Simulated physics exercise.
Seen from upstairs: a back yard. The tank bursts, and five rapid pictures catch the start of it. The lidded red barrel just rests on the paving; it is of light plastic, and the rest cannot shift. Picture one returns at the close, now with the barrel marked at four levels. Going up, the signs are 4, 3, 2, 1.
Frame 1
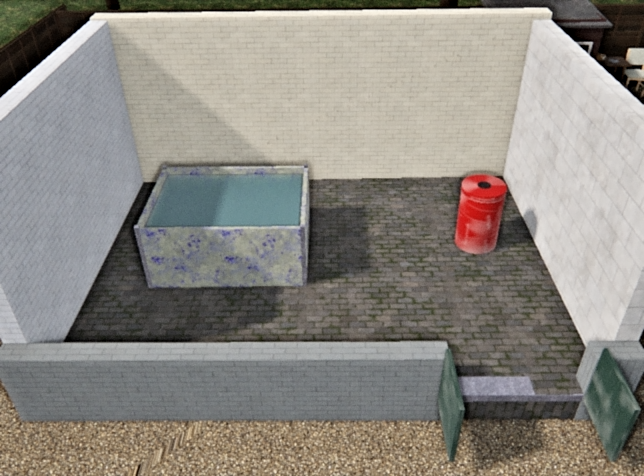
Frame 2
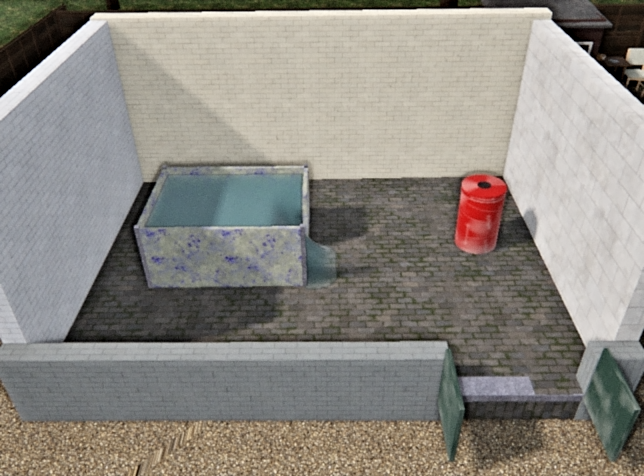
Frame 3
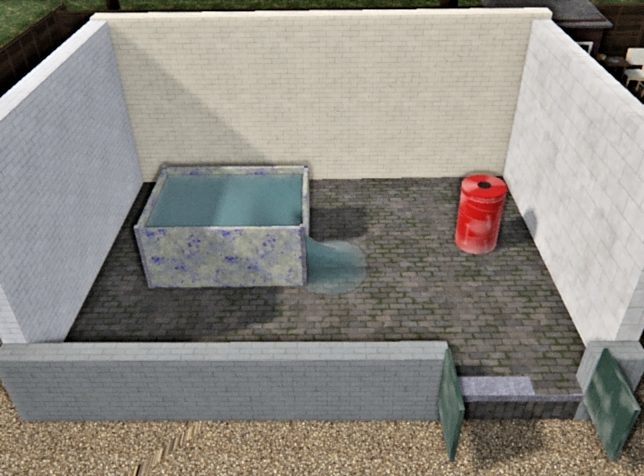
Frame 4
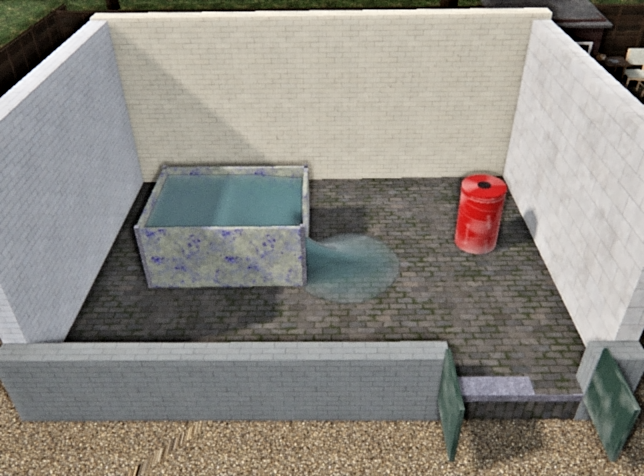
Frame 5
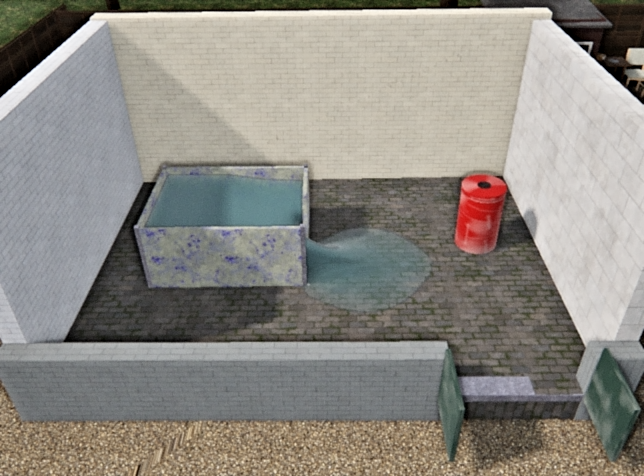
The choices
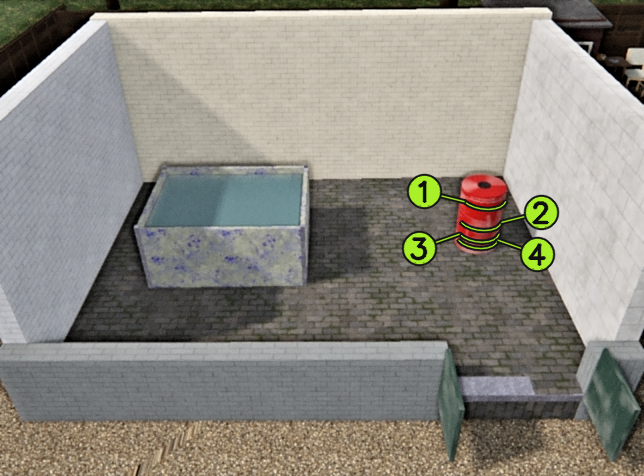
At the start, a full tank stands on the left of a walled, paved back yard, with a red barrel on the right and an open gate in front. Water then pours from the tank's right side and spreads rightward across the paving in a widening pool, its edge nearer the barrel.
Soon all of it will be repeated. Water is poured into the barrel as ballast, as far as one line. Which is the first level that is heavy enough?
Go for 2.
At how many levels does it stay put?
Two.
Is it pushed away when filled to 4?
Yes.
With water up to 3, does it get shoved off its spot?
Yes.
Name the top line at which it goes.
Line 3.
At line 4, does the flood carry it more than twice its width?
Yes.
In lime, 1 at (488, 209); 2 at (484, 230); 3 at (482, 242); 4 at (481, 248); from the bottom up 4, 3, 2, 1.
For line 1, it does not move.
For line 2, it does not move.
For line 3, it is pushed about half its own width away.
For line 4, it is pushed about 4 times its own width away.
